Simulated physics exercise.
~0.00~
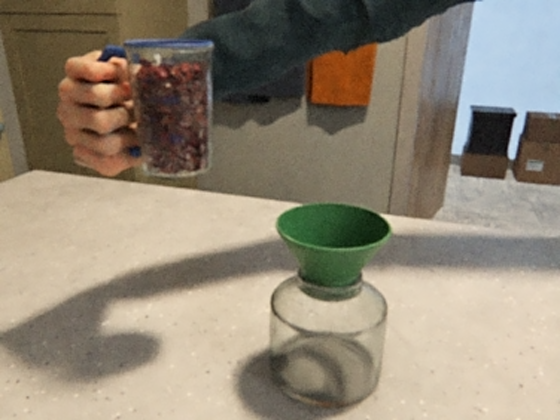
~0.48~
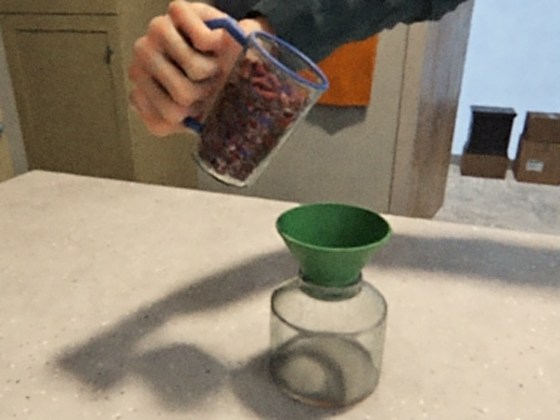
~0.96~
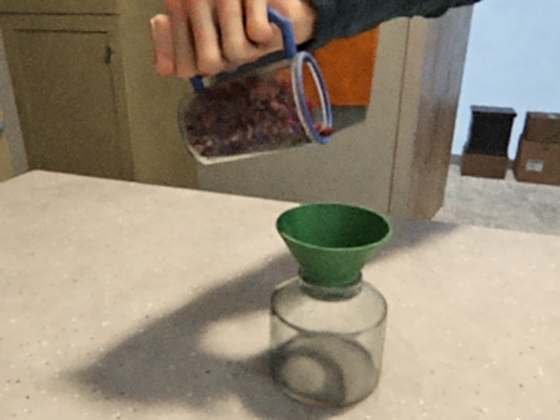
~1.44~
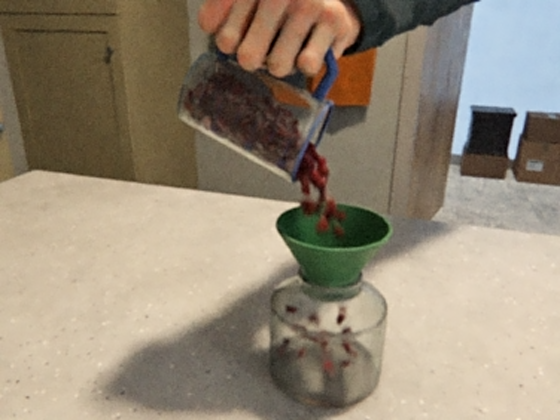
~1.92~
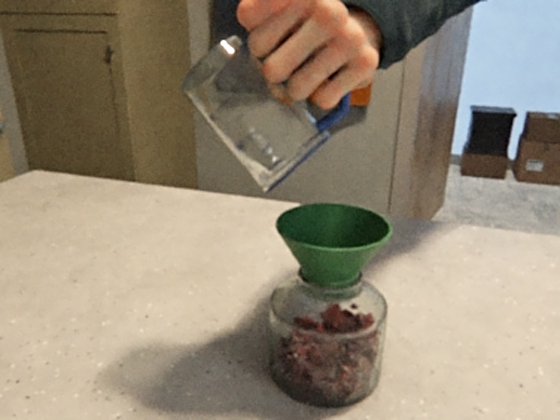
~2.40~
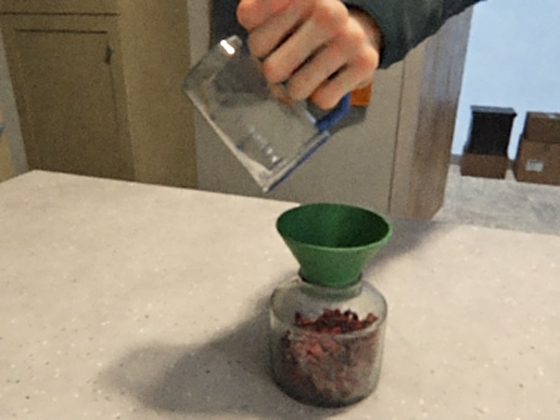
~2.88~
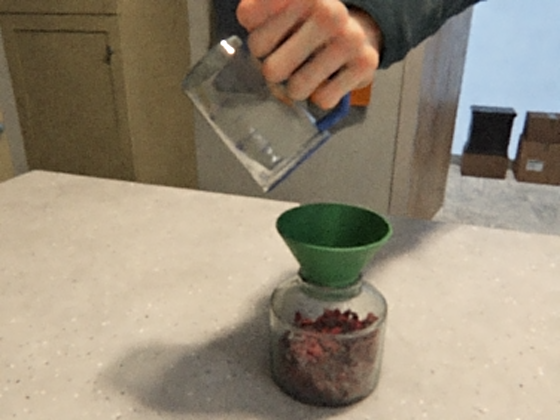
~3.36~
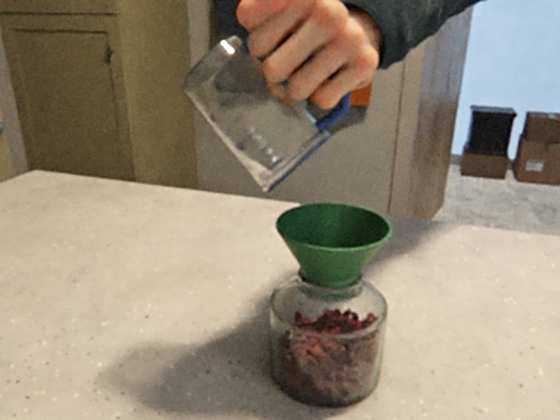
A hand lifted a clear, blue-rimmed cup of dark red beans over to a glass jar with a green funnel in its neck and tipped it until they all poured through, ending with the emptied cup held still above the partly filled jar.
